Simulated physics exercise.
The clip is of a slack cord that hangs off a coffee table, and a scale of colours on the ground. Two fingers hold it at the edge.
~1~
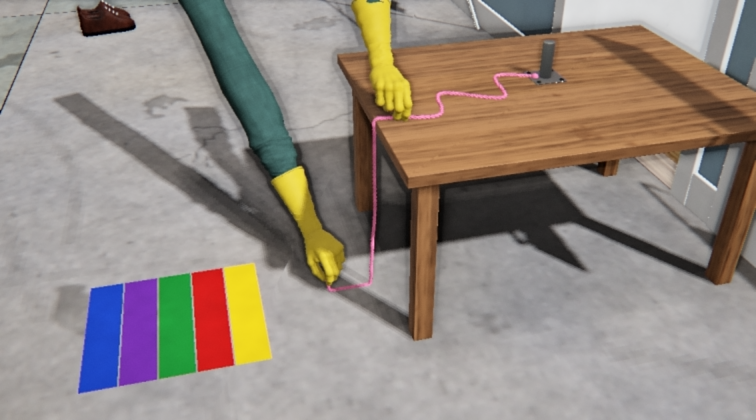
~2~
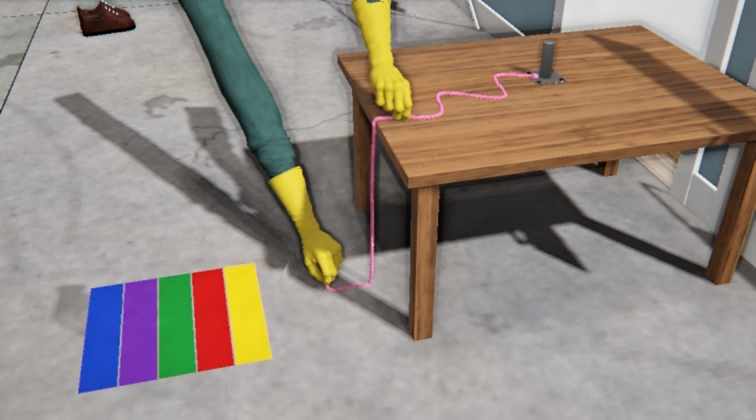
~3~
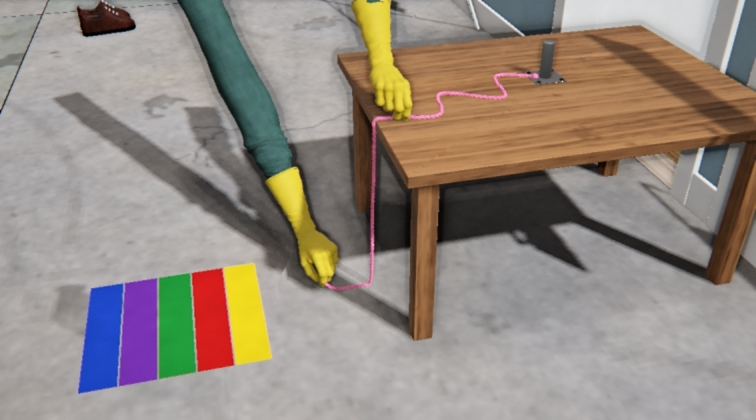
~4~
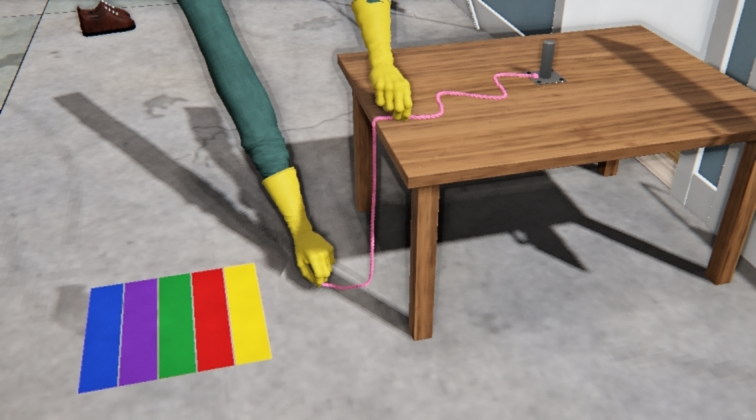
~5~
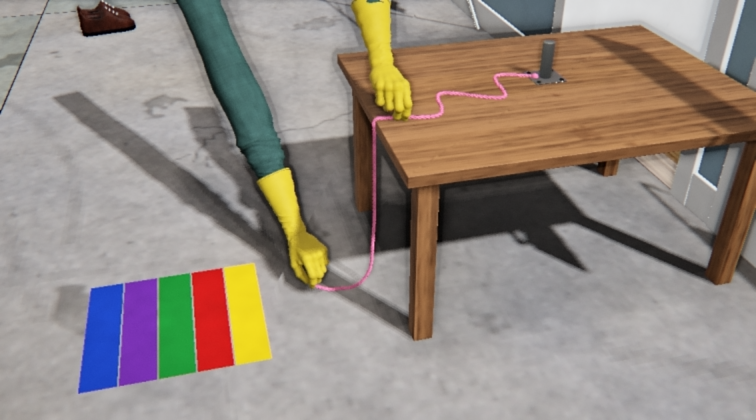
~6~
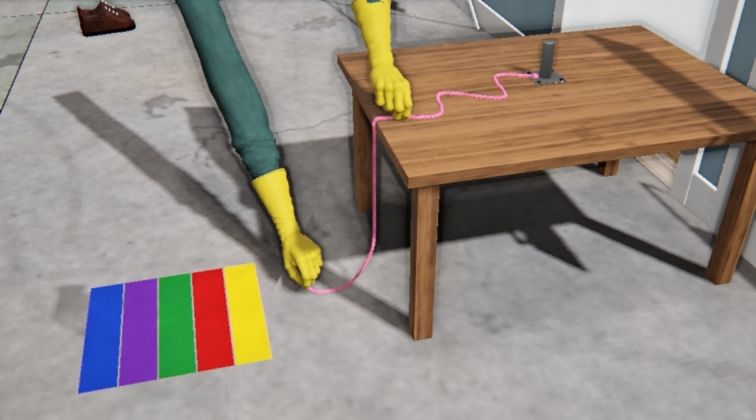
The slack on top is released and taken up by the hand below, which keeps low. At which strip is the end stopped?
It gets as far as the blue strip.
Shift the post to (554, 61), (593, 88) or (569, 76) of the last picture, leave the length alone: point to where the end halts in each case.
The places are (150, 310), (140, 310) and (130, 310).
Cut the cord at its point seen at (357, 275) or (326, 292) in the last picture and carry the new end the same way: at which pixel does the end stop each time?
Near (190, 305) and (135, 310).
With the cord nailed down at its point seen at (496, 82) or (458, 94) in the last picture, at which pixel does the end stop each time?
About (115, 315) and (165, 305).
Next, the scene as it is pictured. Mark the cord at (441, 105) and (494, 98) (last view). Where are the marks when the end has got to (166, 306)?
They go to (373, 114) and to (448, 98).
Soon after, end near (166, 306); over green.
After that, end near (125, 313); over purple.
At the stop, end near (99, 317); over blue. The blue one.
